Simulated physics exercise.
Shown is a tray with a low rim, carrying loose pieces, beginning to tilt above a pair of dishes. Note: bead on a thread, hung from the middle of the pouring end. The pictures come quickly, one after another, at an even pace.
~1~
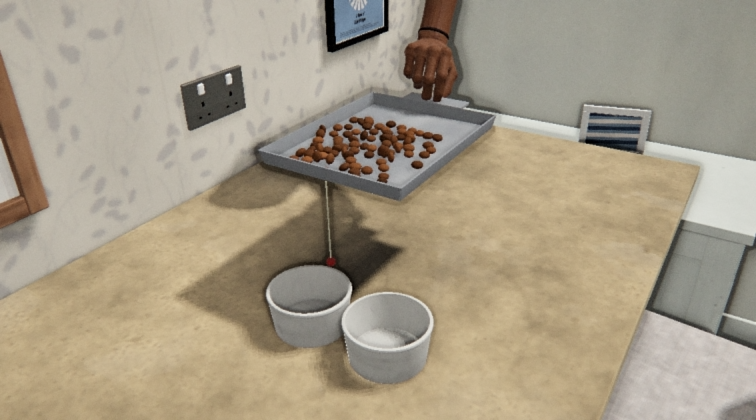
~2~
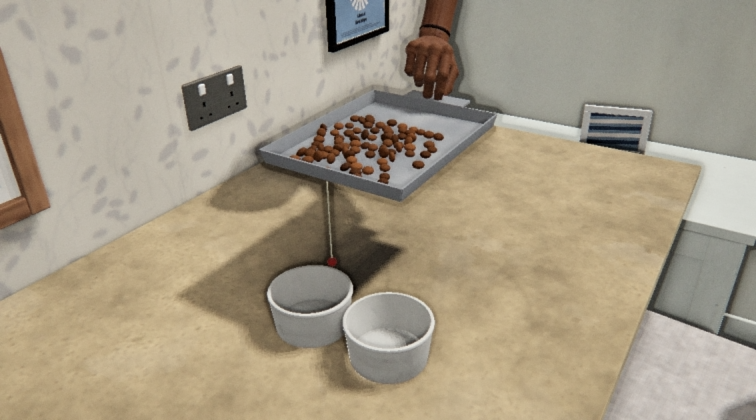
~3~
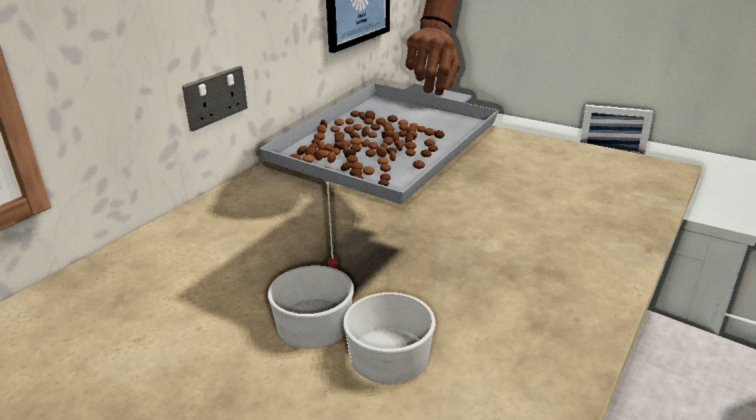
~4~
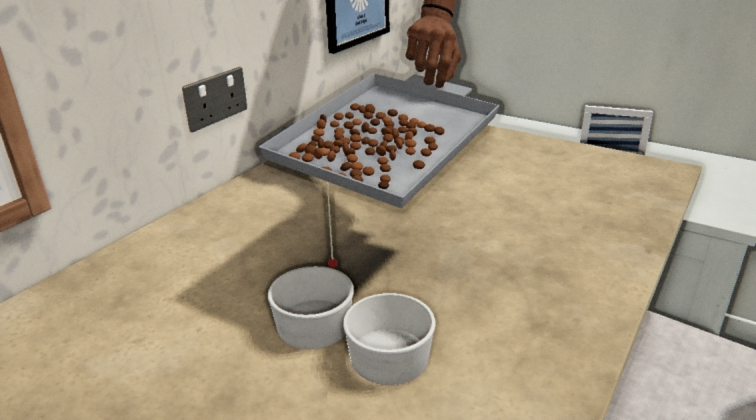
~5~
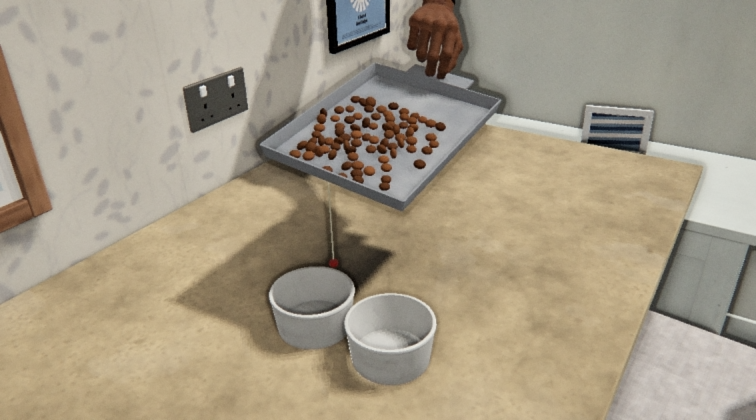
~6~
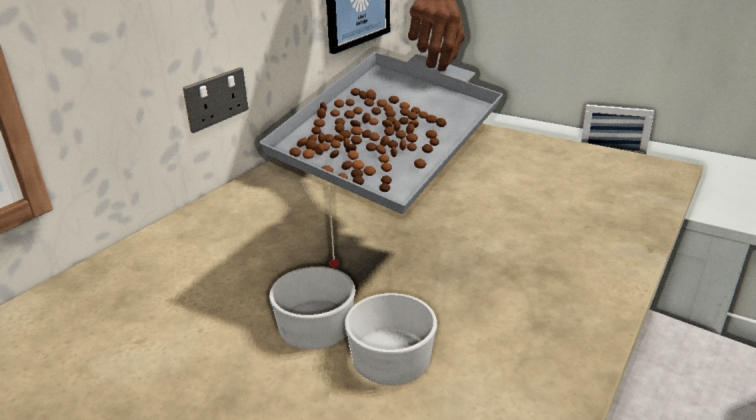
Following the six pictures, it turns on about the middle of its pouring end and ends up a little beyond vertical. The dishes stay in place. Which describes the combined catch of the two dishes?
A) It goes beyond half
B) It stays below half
It stays below half (B).
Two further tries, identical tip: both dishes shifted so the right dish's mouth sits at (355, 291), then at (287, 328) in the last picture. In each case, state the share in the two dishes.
Trial 1 30%, trial 2 0%.
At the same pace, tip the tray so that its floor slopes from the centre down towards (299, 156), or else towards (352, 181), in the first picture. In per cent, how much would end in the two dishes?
In order: About 0, then 80 percent.
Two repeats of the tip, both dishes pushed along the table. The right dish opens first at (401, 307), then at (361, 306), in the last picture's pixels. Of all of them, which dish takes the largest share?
Placement one: The right-positioned dish. Placement two: The right-positioned dish.
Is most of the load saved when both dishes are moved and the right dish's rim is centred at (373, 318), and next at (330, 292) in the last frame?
Try 1: A minority of it. Try 2: A minority of it.
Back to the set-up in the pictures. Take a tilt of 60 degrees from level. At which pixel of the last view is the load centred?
Load centre: Approx. (382, 164).
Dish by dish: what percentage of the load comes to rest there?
In per cent, left near 0 and right near 30.
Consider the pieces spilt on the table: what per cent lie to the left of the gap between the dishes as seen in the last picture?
Roughly 0 in a hundred.
Just after the last frame, tray tipped steeply; every one on the tray.
A moment on, tray tipped right over; roughly a third on the tray; about a tenth in the right dish; about a tenth outside both; roughly a third in the air.
Further on, tray tipped past a quarter turn; roughly a third in the right dish; roughly two thirds outside both.
When it is over, tray tipped past a quarter turn; roughly a third in the right dish; not one in the left dish; roughly two thirds outside both.
